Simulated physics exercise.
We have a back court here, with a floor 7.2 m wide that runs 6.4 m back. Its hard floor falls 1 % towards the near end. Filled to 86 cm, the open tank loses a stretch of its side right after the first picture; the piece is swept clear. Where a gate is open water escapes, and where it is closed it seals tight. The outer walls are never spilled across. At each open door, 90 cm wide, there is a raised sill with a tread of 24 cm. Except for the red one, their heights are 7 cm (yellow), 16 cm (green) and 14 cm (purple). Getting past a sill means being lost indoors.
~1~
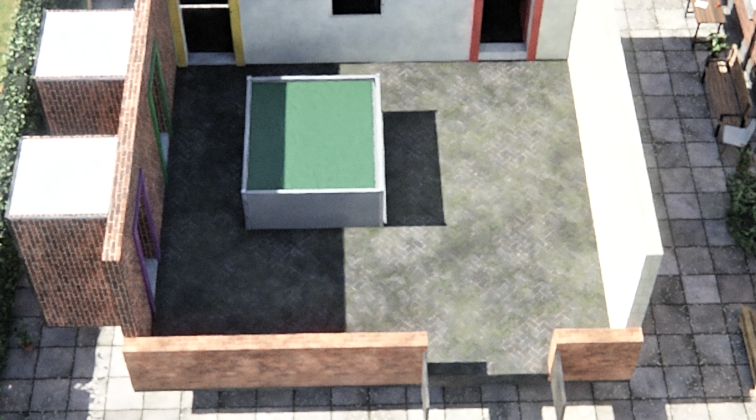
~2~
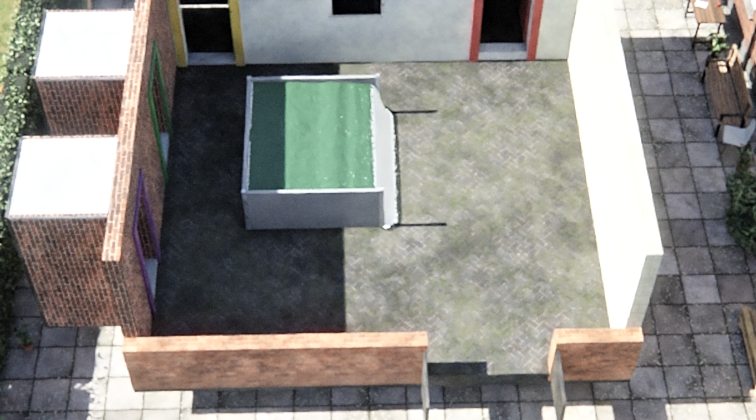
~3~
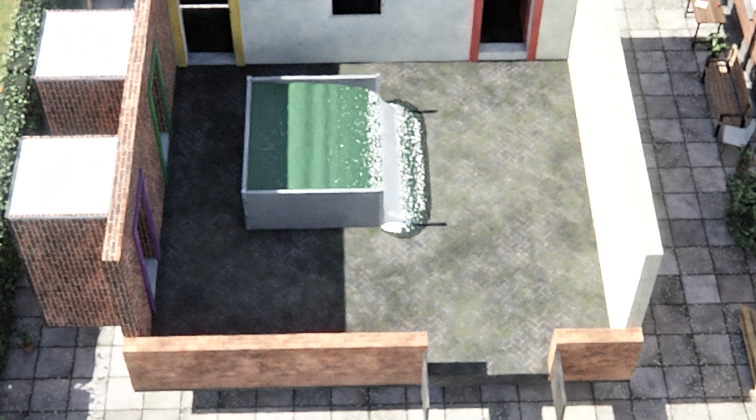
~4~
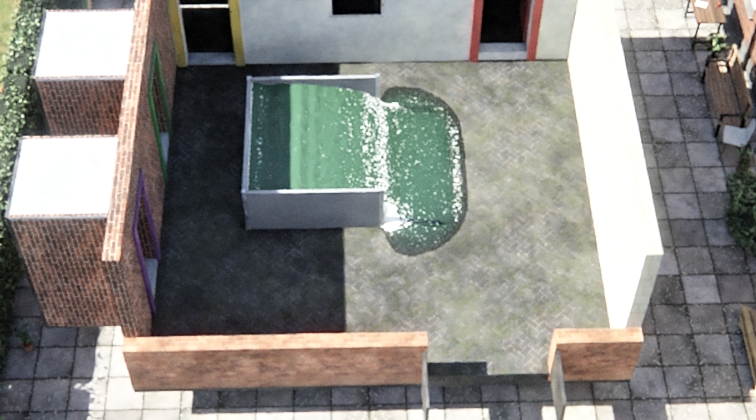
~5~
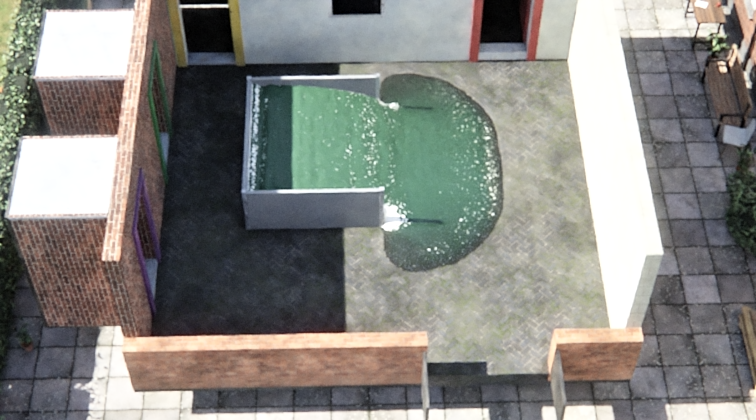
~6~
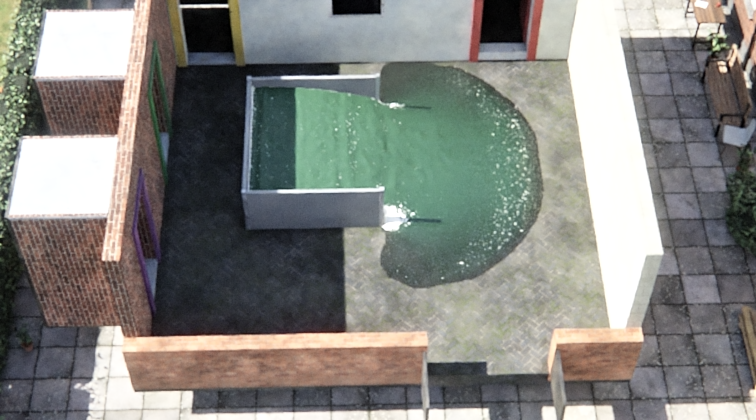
Green water pours from the open right side of a tank and spreads across the courtyard floor.
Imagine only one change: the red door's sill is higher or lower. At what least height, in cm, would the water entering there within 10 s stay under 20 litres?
At about 27 cm.
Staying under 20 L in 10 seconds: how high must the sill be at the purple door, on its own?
Purple door - some 8.5 centimetres.
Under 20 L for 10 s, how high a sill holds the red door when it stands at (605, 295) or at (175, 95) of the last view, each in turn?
About 23 cm for the first and 16 cm for the second.
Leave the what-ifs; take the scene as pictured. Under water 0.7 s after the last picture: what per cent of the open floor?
About 45 per cent.
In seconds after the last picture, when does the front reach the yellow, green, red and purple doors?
Yellow at 4.0 s, green at 5.0 s, red at 0.3 s and purple at 4.5 s.
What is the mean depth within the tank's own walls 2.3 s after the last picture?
About 17 centimetres.
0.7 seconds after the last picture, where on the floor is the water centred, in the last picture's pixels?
About (397, 168).
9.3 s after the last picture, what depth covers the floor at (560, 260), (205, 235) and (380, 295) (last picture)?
Approx. 8 / 13 / 3 cm.
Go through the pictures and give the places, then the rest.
Still water, 86 cm deep, in the open tank at (313, 135); the red door at (507, 20) is dry, in the first picture.
The front is at (397, 222), 0.3 m from the gap at (378, 154); 0.6 m2 of floor is wet, 86 cm left at the back, in the second picture.
Water pours out at (378, 157) and has run 0.8 m, to (426, 216); about 16 cm deep outside, 86 cm at the back, in the third picture.
Water pours out at (378, 158) and has run 1.4 m, to (463, 192); about 13 cm deep outside, 82 cm at the back, in the fourth picture.
The gap is at (378, 159), the front 2.0 m out at (499, 195); the back of the open tank holds 74 cm, in the fifth picture.
Water pours out at (378, 159) and has run 2.7 m, to (538, 194); about 8 cm deep outside, 74 cm at the back; the red door at (507, 20), 3.4 m from the gap, is still 0.7 m from the nearest water, in the sixth picture.
Then, 0.7 s after the last picture water covers 45 % of the floor, deepest (48 cm) near (576, 168); 12 cm at the red door, 0 litres in over its 20 cm sill.
Then, 2.3 s after the last picture water covers 50 % of the floor, deepest (50 cm) near (605, 358); 32 cm at the red door, 29 litres in over its 20 cm sill.
Then, 9.3 s after the last picture water covers 100 % of the floor, deepest (17 cm) near (162, 226); 2 cm at the red door, 56 litres in over its 20 cm sill.
At the red door as built, the water peaked near 34 cm, 2.1 s after the last picture.
With a sill of 22.5 cm, 40 litres would have come in within the 10 s; with 30.5 cm, 9 litres. So under 20 litres takes about 27 cm.
